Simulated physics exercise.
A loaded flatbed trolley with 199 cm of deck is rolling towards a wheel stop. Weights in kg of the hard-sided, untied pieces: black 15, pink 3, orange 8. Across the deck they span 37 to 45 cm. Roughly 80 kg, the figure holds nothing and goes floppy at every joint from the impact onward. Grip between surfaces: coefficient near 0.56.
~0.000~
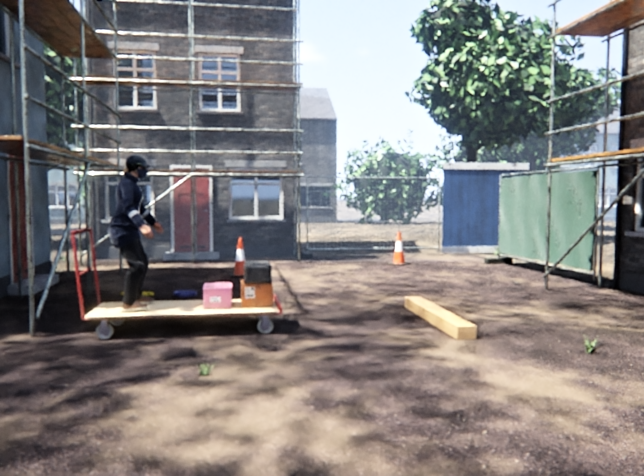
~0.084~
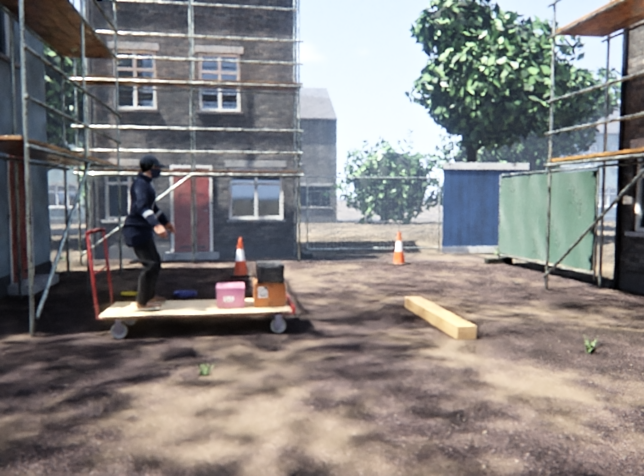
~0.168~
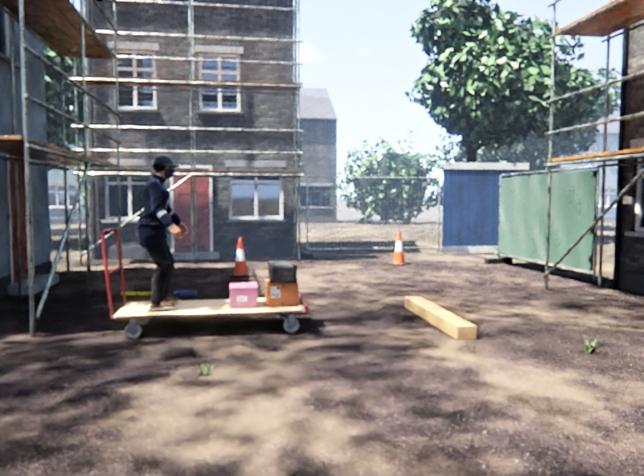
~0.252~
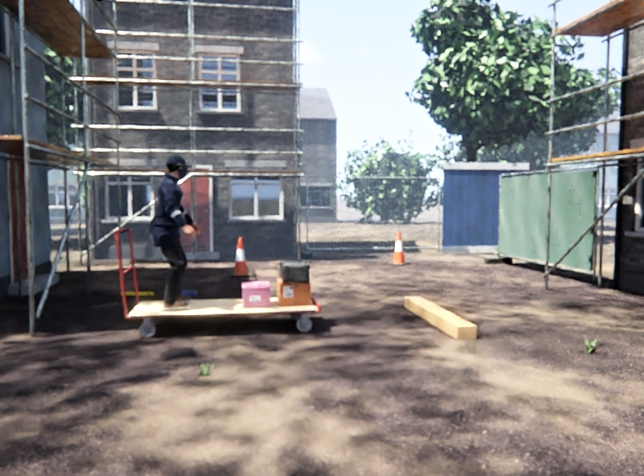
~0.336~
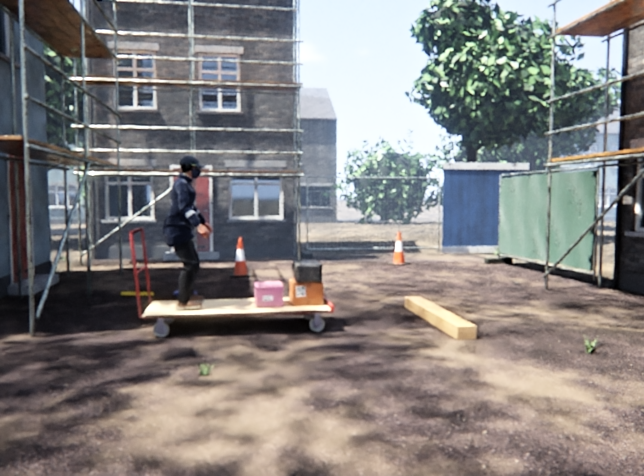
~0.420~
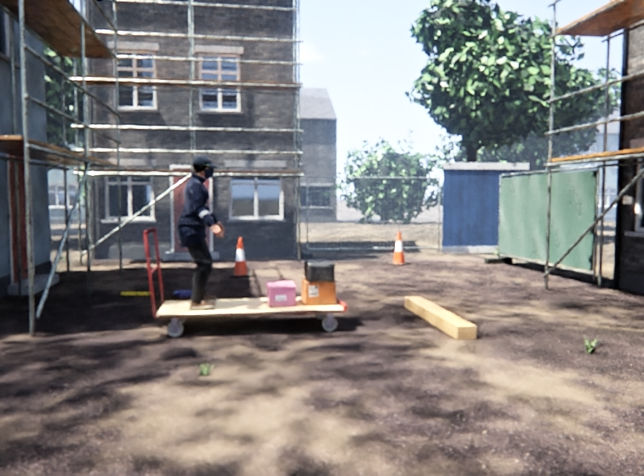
A person in dark clothes and a cap stands on a flatbed trolley that rolls steadily from left to right across a dirt yard, carrying a pink box and an orange one with a black top. The fixed, level view shows scaffolded brick buildings, orange cones, blue and green panels, and a timber beam lying right of centre. The rider's arms shift slightly while the boxes ride along near the front.
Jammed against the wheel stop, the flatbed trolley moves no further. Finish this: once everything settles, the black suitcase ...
Once everything settles, the black suitcase is gone over the front.
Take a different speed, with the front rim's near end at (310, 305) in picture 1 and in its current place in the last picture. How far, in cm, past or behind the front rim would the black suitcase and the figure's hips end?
The black item would end 20 cm behind the front rim, and the hips 140 cm behind it.
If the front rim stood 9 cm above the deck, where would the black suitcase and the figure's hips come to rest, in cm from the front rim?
So the black one settles 40 cm beyond the rim and the hips 130 cm short of it.
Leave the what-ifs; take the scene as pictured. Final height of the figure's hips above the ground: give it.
Around 60 centimetres high.
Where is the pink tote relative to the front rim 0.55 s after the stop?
Around 55 cm short of the front rim.
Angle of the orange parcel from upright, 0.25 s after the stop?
Roughly 10 degrees.
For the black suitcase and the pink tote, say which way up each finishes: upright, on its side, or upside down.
Final poses: Black top down, pink top up.
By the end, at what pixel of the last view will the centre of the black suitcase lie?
Around (476, 311).
The wheels strike at 1.11 s.
After 1.66 s the black suitcase is 22 cm past the rim, tilted 100°, near (453, 298) in the last picture's view.
After 2.11 s the black suitcase is 53 cm past the rim, tilted 180°, near (476, 311) in the last picture's view.
When all is still (2.3 s), past the rim, black suitcase; behind it, pink tote, orange parcel and the figure's hips.
